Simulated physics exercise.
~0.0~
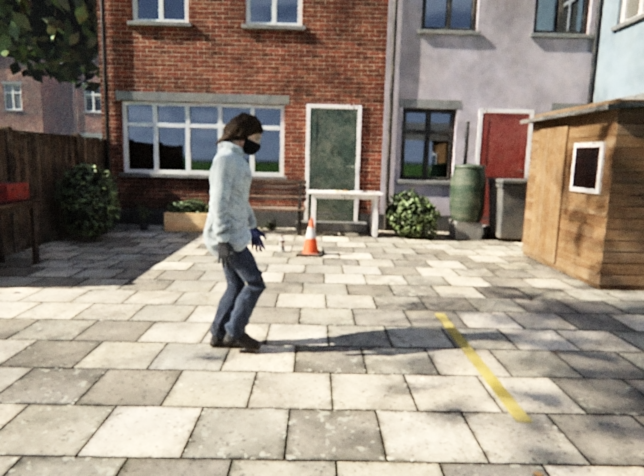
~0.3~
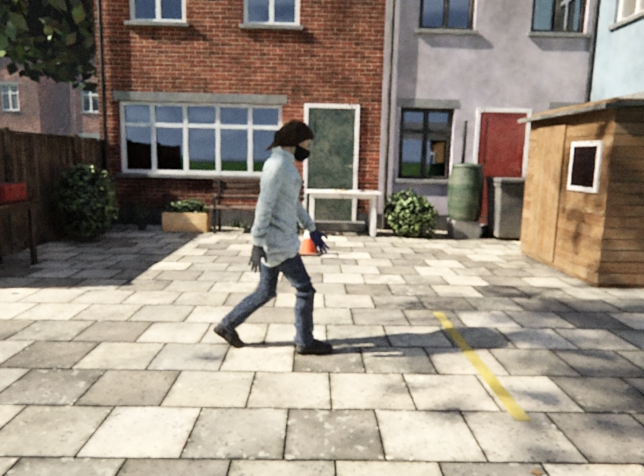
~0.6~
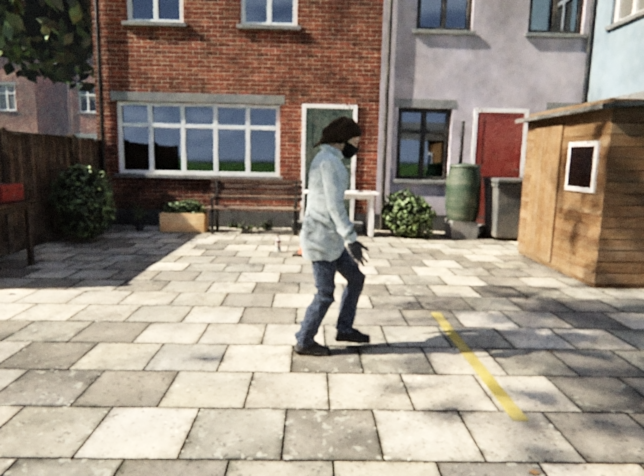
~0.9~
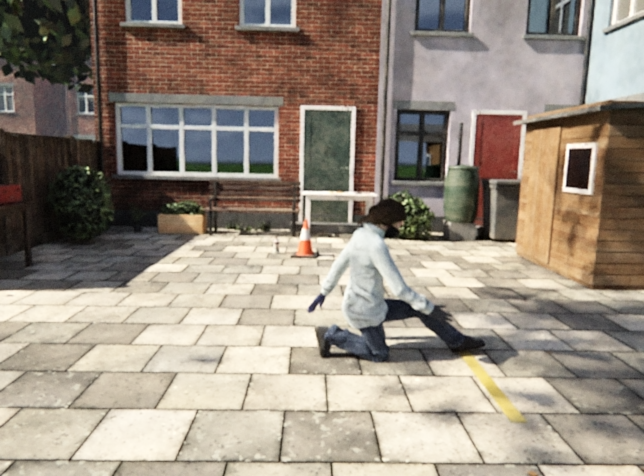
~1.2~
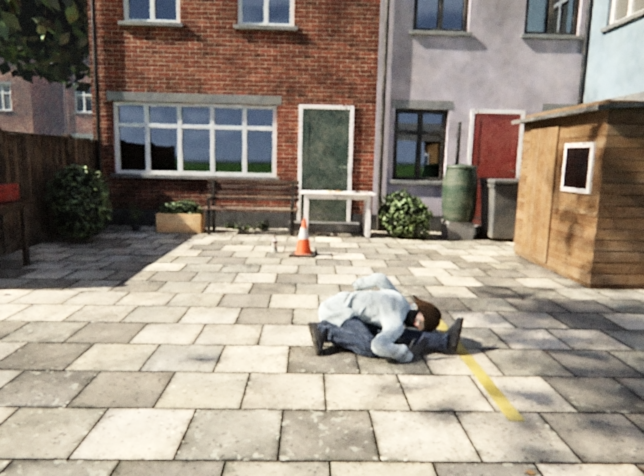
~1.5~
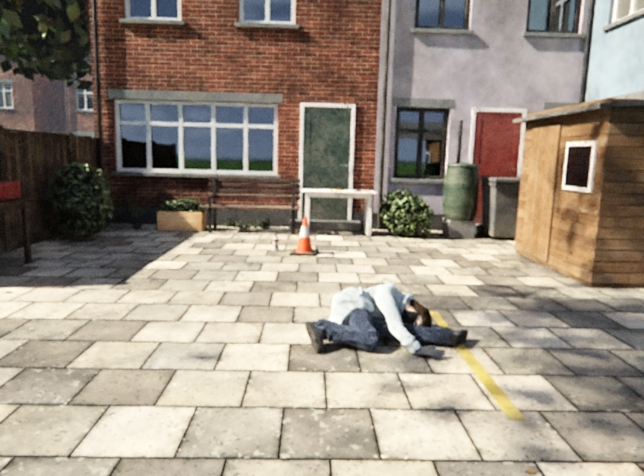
A sunlit paved yard in front of a red brick house and a pale mauve one is seen from a slightly swaying camera. An orange and white cone stands near a bench and a green door, with a wooden shed at right and a yellow strip on the slabs. A person in a dark hat, face covering, pale blue shirt and jeans strides right, empty-handed. Nearing the strip, the person drops low, legs spread front and back, then folds forward onto the paving. The person ends slumped in a heap, head and chest just short of the strip.
